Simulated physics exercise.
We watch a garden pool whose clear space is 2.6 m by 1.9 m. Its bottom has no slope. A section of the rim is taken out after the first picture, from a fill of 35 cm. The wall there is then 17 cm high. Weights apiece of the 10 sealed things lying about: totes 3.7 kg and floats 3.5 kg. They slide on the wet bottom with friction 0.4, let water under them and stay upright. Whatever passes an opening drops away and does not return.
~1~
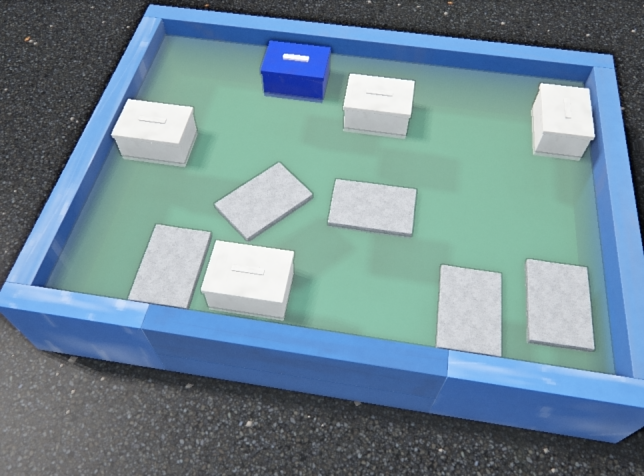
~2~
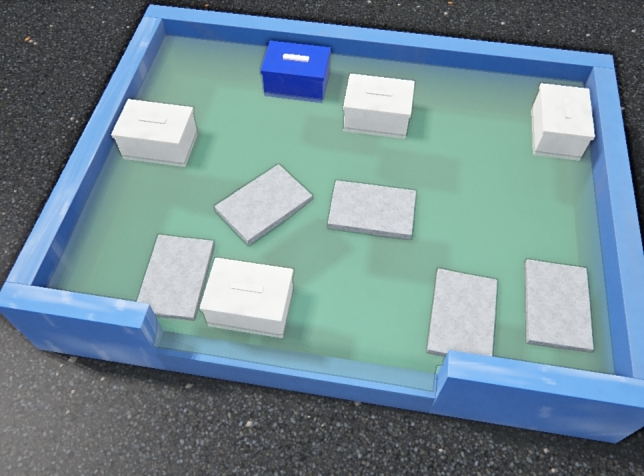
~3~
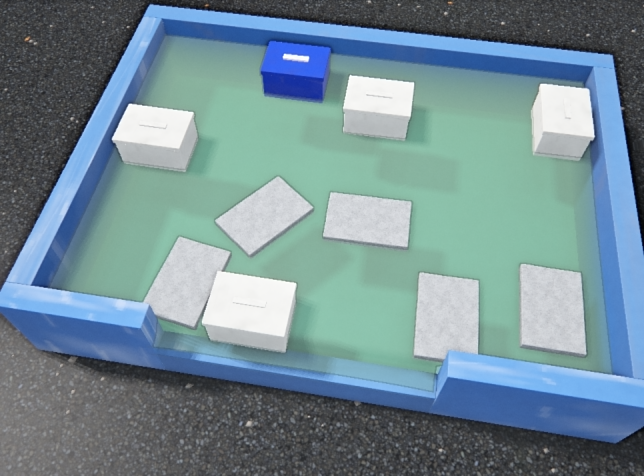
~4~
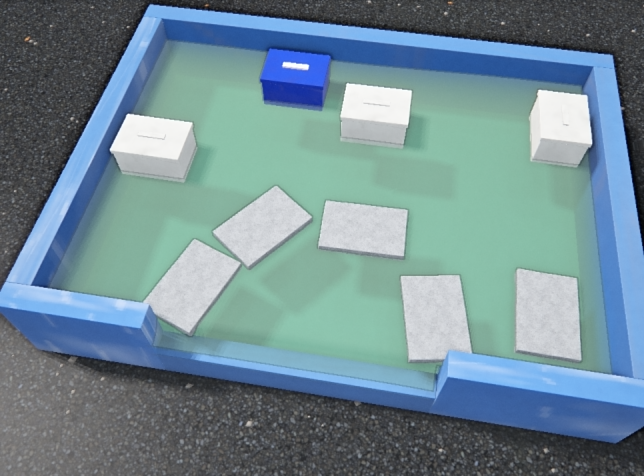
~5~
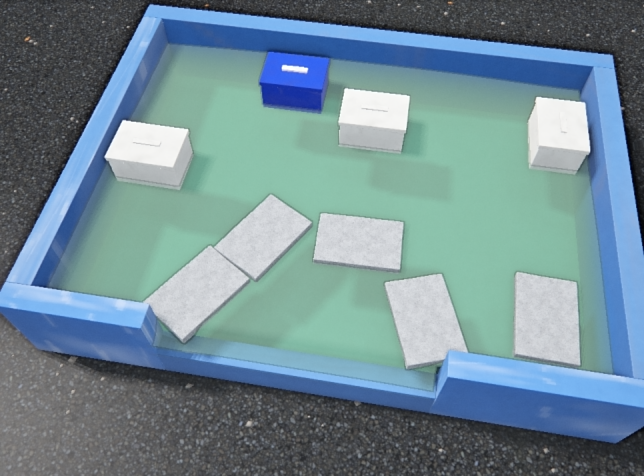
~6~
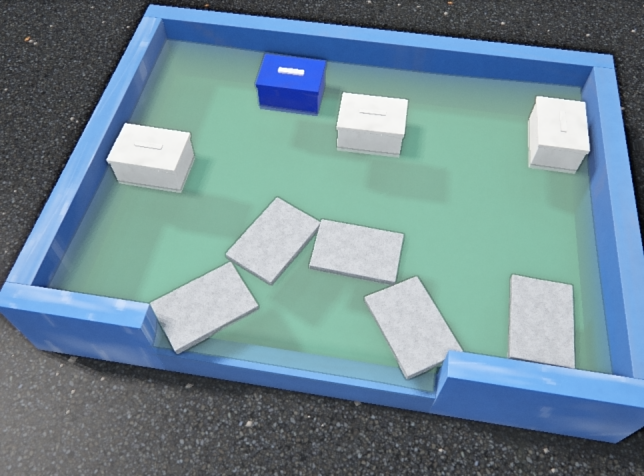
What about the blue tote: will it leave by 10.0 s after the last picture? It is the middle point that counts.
Blue tote remains inside.
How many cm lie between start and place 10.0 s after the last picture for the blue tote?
About 20 cm.
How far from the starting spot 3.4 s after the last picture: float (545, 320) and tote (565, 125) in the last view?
In turn: 20 cm, 10 cm.
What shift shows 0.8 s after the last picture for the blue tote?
Roughly 5 cm by then.
Then, 0.8 s after the last picture the blue tote is near (294, 71), 0.1 m from its start, afloat; 2 of 10 are out; 8 afloat.
Then, 3.4 s after the last picture the blue tote is near (290, 83), 0.1 m from its start, afloat; 3 of 10 are out; 7 afloat.
Then, 6.0 s after the last picture the blue tote is near (288, 92), 0.2 m from its start, afloat; 3 of 10 are out; 7 afloat.
Then, 10.0 s after the last picture the blue tote is near (284, 101), 0.2 m from its start, afloat; 3 of 10 are out; 7 afloat.
